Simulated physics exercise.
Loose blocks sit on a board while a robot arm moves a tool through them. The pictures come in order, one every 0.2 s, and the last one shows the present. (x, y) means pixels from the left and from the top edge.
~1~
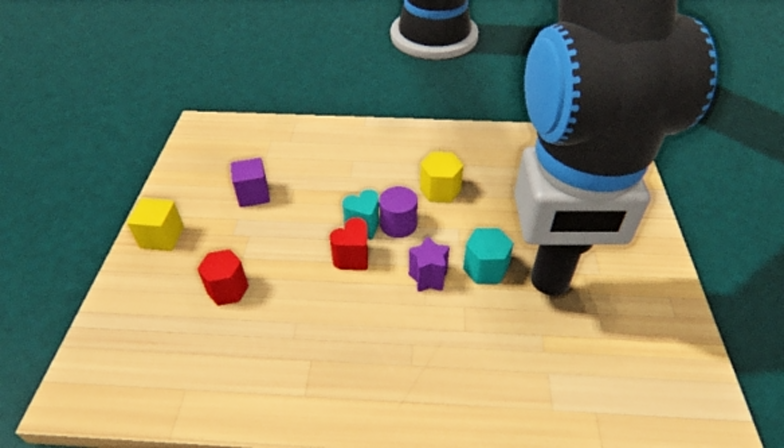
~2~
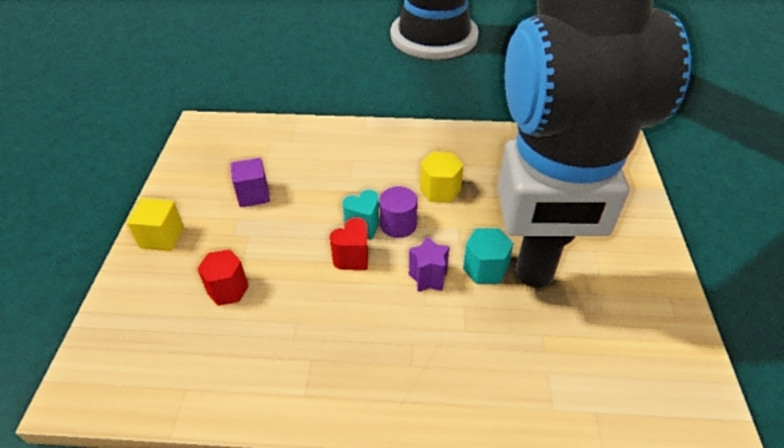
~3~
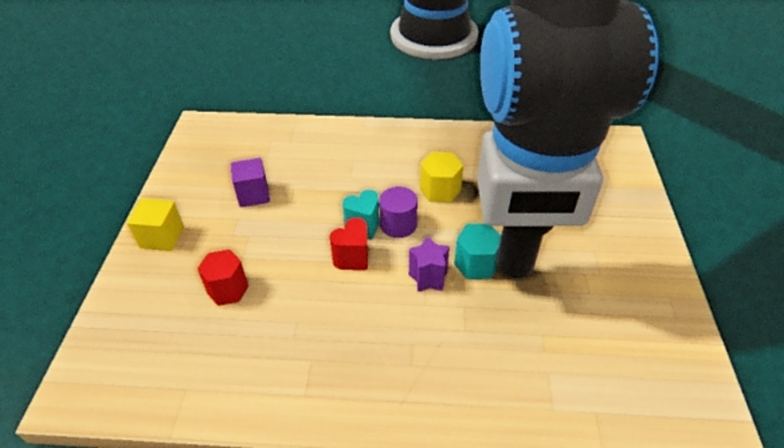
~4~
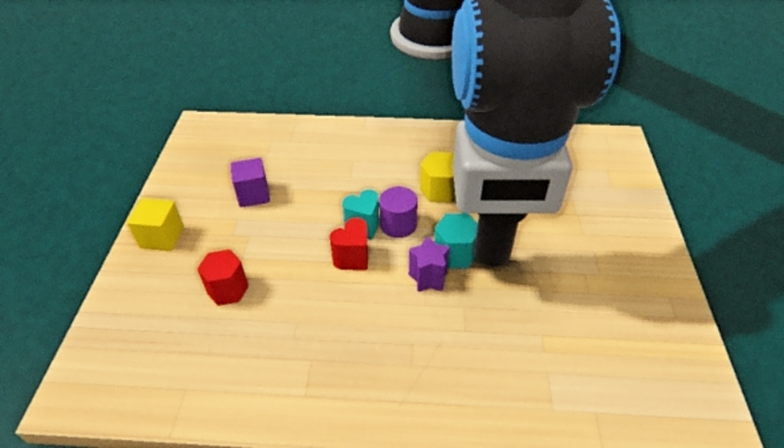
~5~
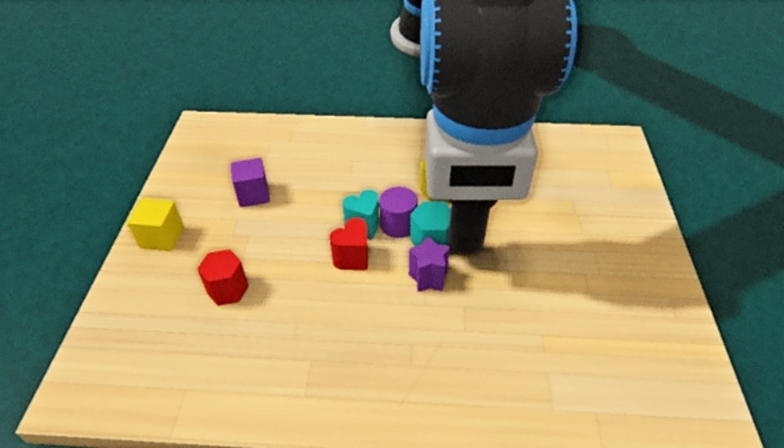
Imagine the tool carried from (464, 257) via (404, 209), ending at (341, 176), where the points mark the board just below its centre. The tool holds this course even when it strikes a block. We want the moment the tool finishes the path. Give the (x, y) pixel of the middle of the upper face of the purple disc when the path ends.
Its top centre is at about (270, 149).
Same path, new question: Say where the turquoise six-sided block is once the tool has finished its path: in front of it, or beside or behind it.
Before the tool.
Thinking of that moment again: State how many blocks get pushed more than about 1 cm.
There will be three or more blocks that move more than 1 cm.
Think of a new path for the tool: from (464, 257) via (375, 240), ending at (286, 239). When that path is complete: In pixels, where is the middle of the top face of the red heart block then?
It is at (320, 236).
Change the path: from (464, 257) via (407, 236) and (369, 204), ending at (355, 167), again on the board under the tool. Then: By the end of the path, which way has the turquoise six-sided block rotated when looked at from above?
Spins counterclockwise.
On the path given first. One third of the way, tool at (424, 207); turquoise heart block at (346, 198), turned 65° anticlockwise; purple disc at (358, 174); turquoise six-sided block at (393, 184).
Two thirds of the way, tool at (384, 179); turquoise heart block at (346, 198), turned 65° anticlockwise; purple disc at (314, 160); turquoise six-sided block at (351, 161), turned 20° anticlockwise.
At the end, tool at (339, 159); purple four-sided block at (243, 169), turned 15° anticlockwise; turquoise heart block at (346, 198), turned 65° anticlockwise; purple disc at (270, 149); turquoise six-sided block at (307, 142), turned 25° anticlockwise.
